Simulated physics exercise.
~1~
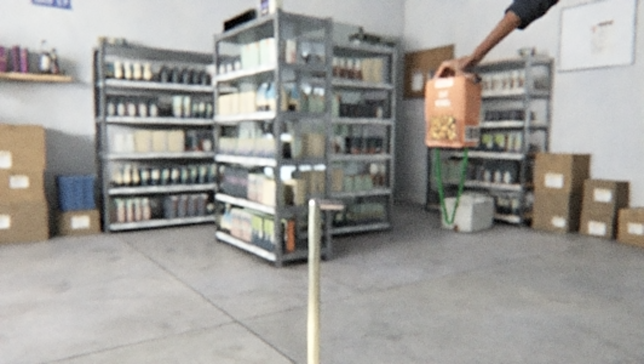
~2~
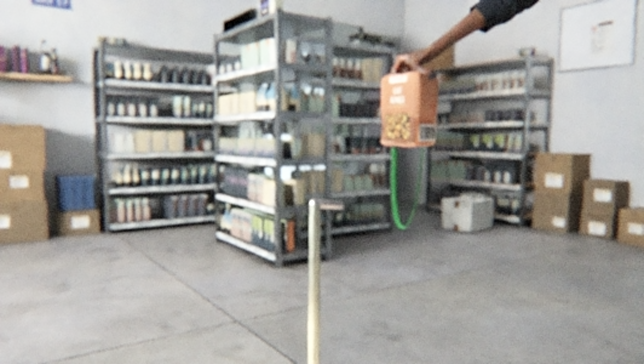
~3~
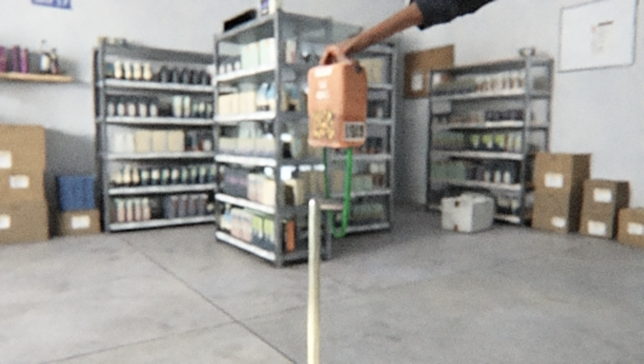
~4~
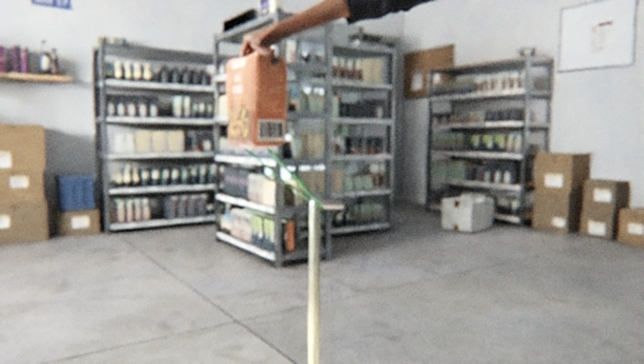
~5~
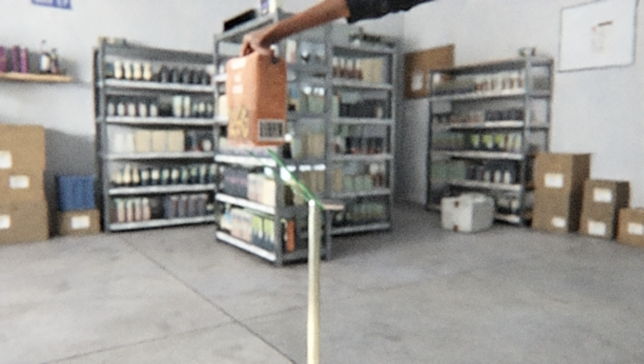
An orange sack carried left by a hand catches its green loop on a post.
